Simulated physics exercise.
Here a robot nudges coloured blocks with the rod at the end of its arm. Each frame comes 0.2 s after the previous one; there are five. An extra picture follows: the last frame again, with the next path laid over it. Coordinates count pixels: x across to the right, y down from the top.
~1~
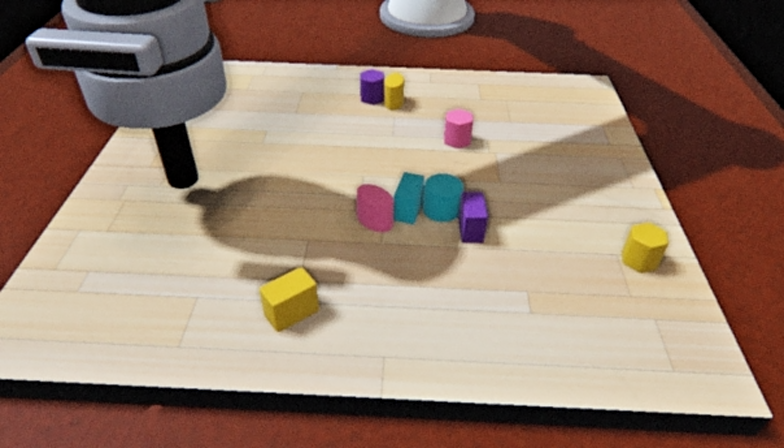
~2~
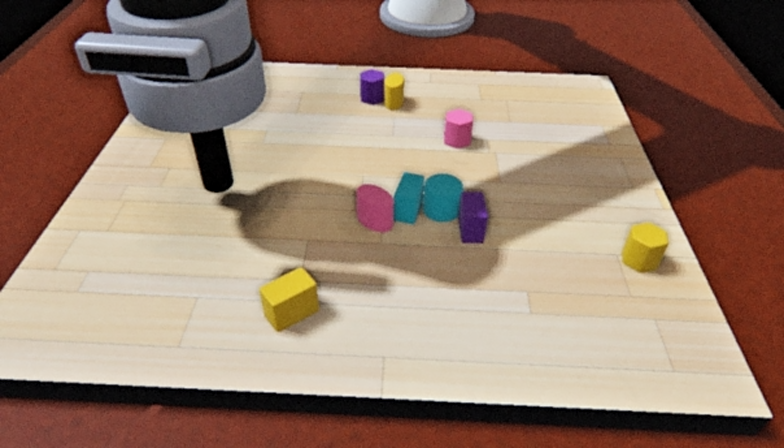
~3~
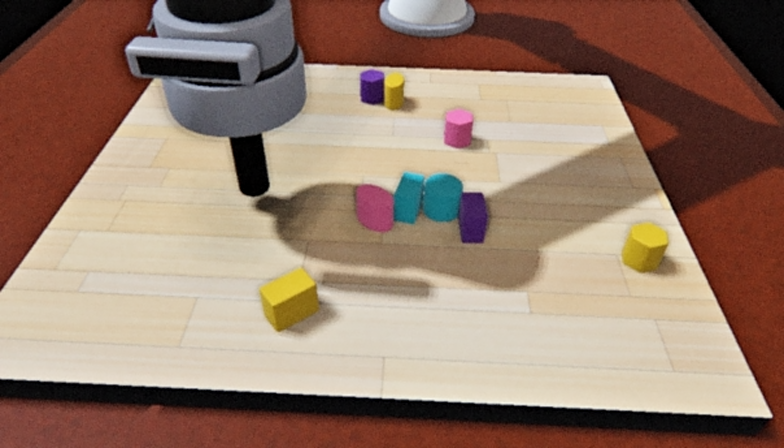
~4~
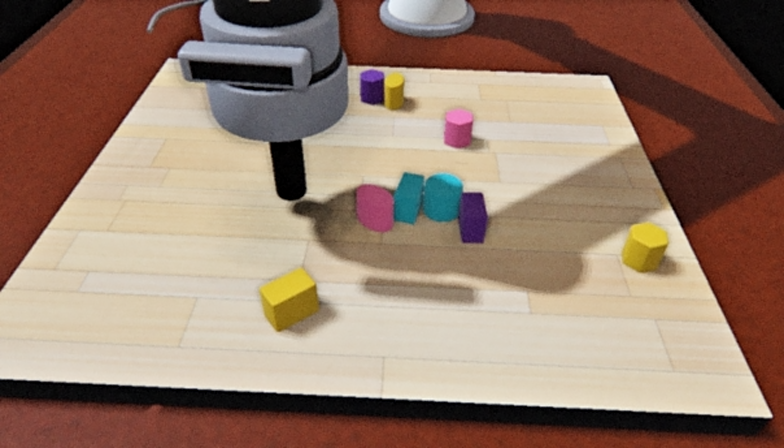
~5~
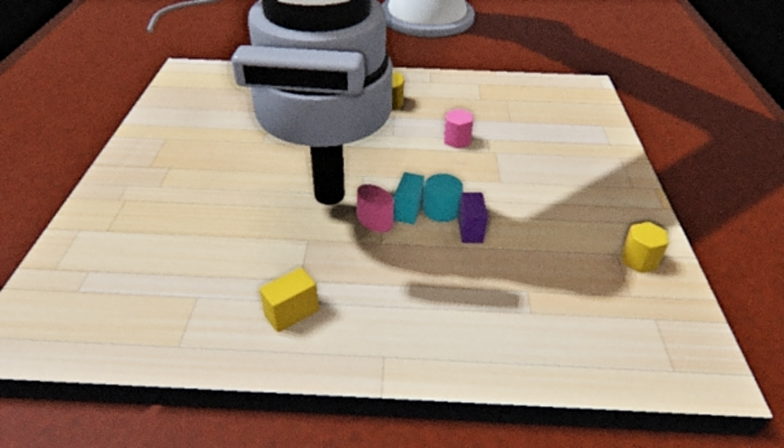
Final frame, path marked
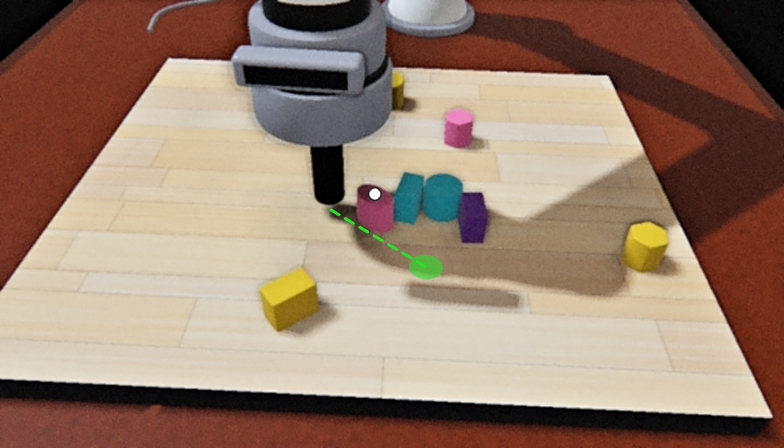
A robot arm's black rod gliding rightward over a wooden board towards a row of pink, turquoise and purple blocks, which stay still.
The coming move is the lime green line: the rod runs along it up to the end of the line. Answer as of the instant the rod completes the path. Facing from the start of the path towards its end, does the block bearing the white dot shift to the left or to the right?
It gets pushed left.
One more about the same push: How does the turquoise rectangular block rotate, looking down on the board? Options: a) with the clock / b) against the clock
It's b.
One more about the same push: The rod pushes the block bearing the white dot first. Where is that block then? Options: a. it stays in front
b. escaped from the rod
My answer is option b.
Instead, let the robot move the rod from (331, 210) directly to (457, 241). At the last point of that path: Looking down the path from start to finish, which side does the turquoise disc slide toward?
Answer: Leftward.
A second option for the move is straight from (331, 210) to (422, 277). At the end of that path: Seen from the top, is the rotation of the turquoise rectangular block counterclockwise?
Answer: Yes.
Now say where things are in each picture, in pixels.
The first frame shows lower end of the rod (184, 181), tops of blocks, pink elliptical block (375, 194), turquoise rectangular block (410, 184), purple rectangular block (475, 203).
The second frame shows rod (219, 185), blocks as before.
The third frame shows rod (255, 189), blocks as before.
The fourth frame shows rod (292, 193), blocks as before.
The fifth frame shows rod (330, 197), pink elliptical block (375, 194), turquoise rectangular block (410, 184), purple rectangular block (475, 203).
The drawn path runs straight from (331, 210) to (426, 267); the dot is on the pink elliptical block.
What follows on the original path. One third of the way, rod (360, 215); pink elliptical block (395, 203); turquoise rectangular block (414, 185), turned 30° anticlockwise.
Two thirds of the way, rod (393, 234); pink elliptical block (428, 214), turned 25° anticlockwise; turquoise rectangular block (414, 186), turned 45° anticlockwise.
At the end, rod (427, 254); pink elliptical block (434, 215), turned 30° anticlockwise; turquoise rectangular block (414, 186), turned 45° anticlockwise; purple rectangular block not moved.
